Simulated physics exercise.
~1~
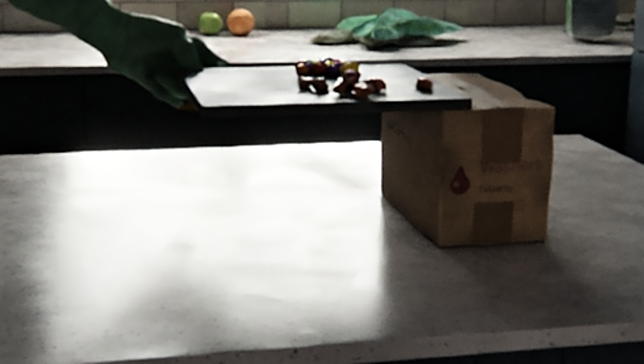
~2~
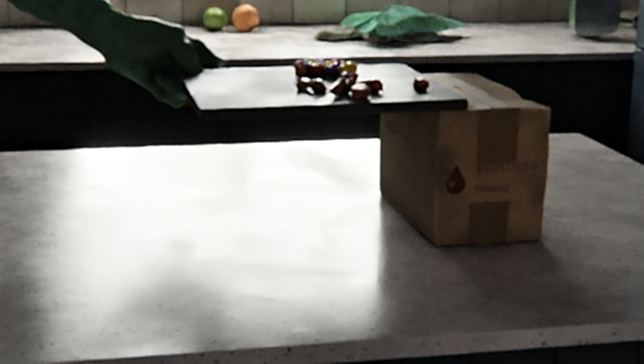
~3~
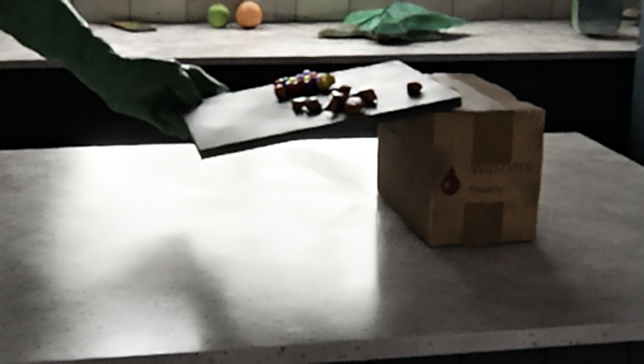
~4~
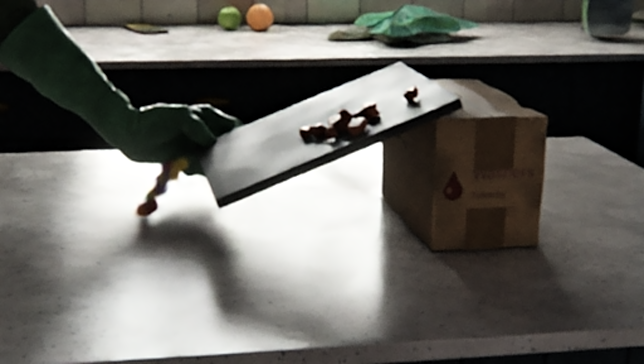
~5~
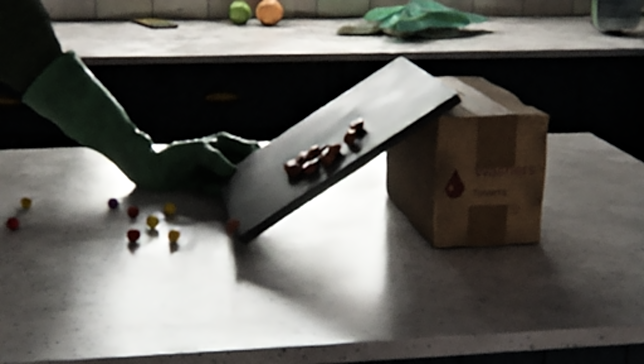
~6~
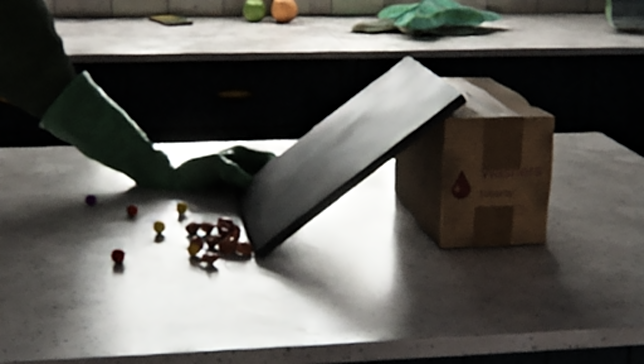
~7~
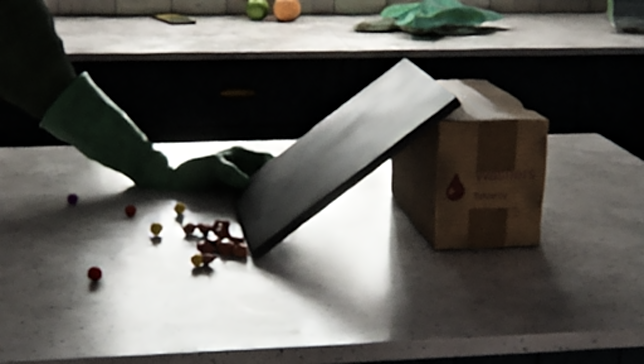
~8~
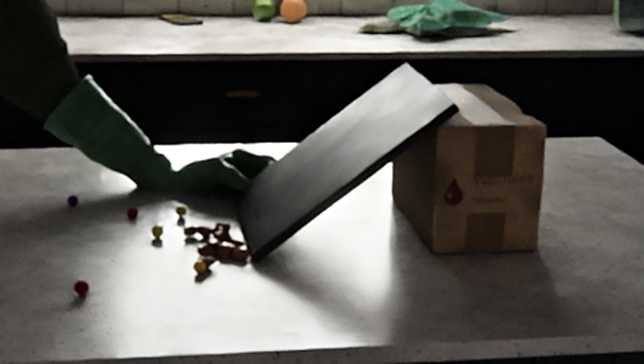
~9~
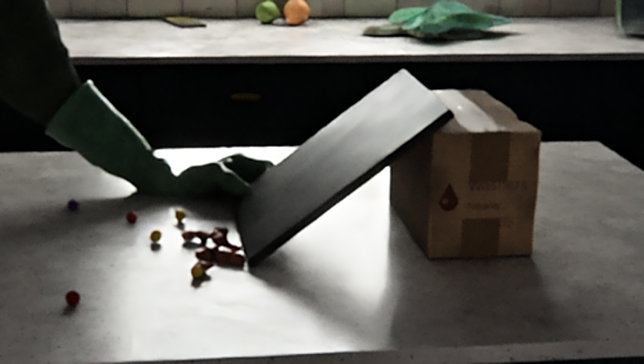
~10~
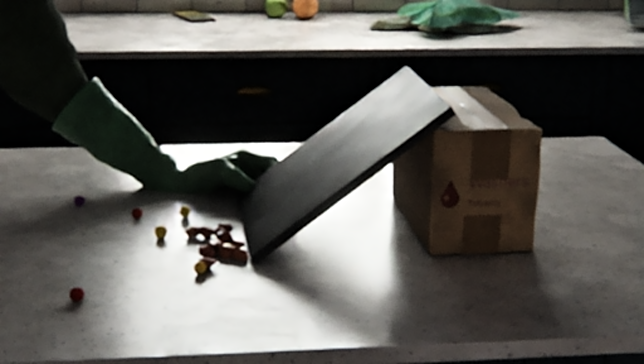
The clip shows a green-gloved hand lowering one end of a dark board propped on a cardboard box; small colourful balls roll off first and scatter leftward across the counter, then dark red pieces slide down and end clustered at the board's foot.
